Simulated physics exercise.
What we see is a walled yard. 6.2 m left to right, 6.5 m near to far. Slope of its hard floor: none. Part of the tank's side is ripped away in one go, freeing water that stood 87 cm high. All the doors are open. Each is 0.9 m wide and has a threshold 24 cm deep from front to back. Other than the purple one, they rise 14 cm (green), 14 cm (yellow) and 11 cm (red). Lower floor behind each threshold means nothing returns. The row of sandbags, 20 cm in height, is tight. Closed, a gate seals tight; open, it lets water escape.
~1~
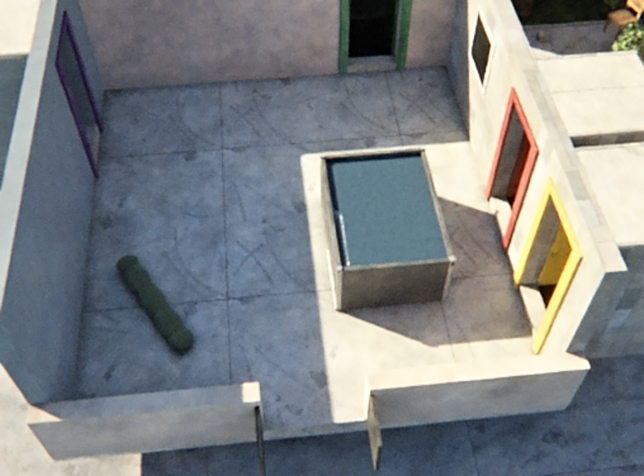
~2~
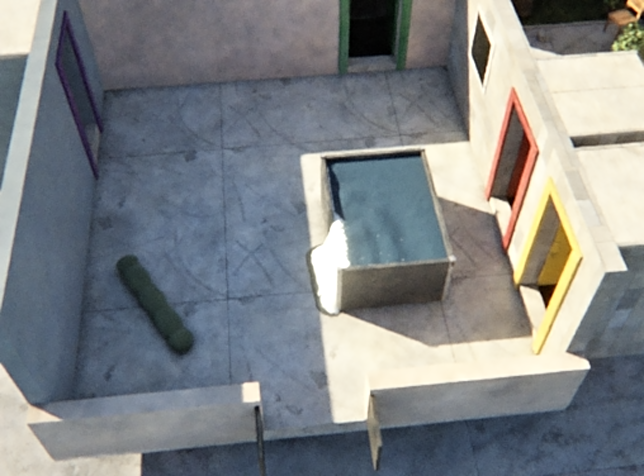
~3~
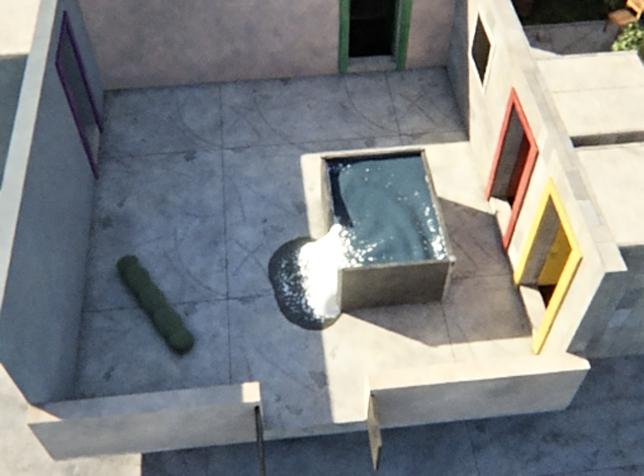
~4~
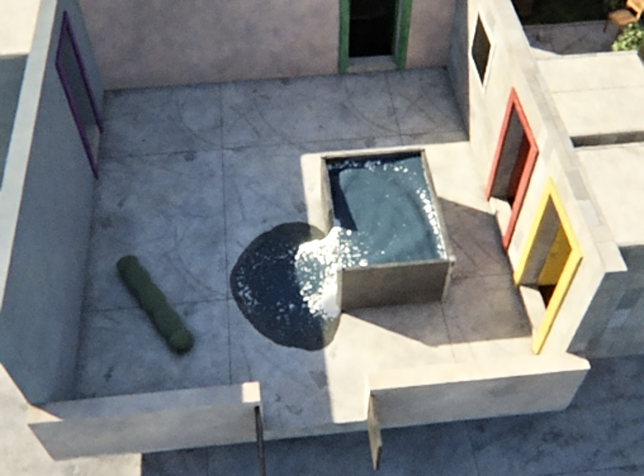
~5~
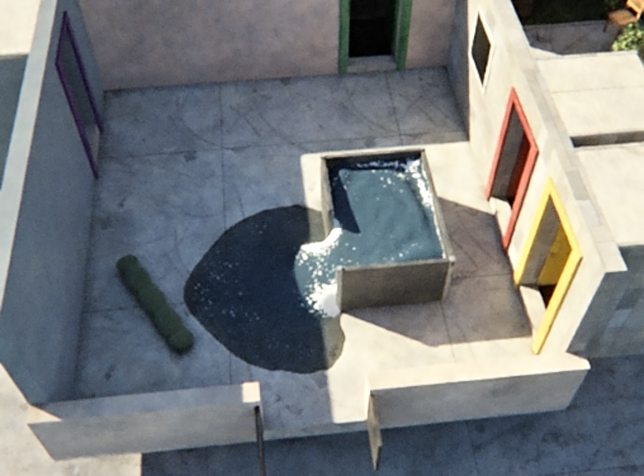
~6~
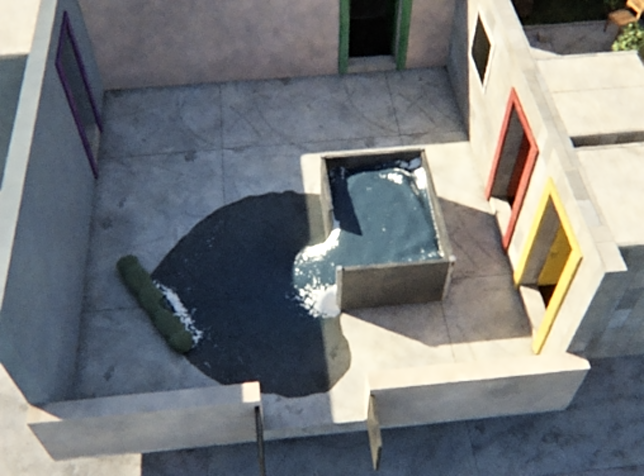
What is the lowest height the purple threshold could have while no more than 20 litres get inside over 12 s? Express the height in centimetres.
11 cm.
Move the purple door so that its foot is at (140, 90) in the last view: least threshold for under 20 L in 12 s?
About 22 cm.
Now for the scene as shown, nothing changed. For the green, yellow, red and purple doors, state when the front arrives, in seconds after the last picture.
Green = 3.8 s, yellow = 7.5 s, red = 6.5 s, purple = 1.0 s.
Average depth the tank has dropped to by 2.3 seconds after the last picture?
Around 29 cm on average.
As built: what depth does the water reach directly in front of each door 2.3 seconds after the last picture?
Depth (cm): Green 0 / yellow 0 / red 0 / purple 14.
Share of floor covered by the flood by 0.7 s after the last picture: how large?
Roughly 35 percent of the floor is wet.
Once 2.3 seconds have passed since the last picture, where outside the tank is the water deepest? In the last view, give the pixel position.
Near (135, 296).
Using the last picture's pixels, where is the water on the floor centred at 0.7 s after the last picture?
Around (309, 269).
Then, 0.7 s after the last picture water covers 35 % of the floor, deepest (38 cm) near (324, 289); it has not reached the purple door.
Then, 2.3 s after the last picture water covers 40 % of the floor, deepest (35 cm) near (135, 296); 14 cm at the purple door, 0 litres in over its 24 cm threshold.
Then, 11.3 s after the last picture water covers 95 % of the floor, deepest (13 cm) near (503, 388); 7 cm at the purple door, 0 litres in over its 24 cm threshold.
At the purple door as built, the water peaked near 16 cm, 5.9 s after the last picture.
Run again over the same 12 s with other heights there, 30 litres in over 10 cm, 13 litres over 12 cm. The limit of 20 litres is kept from about 11 cm up.
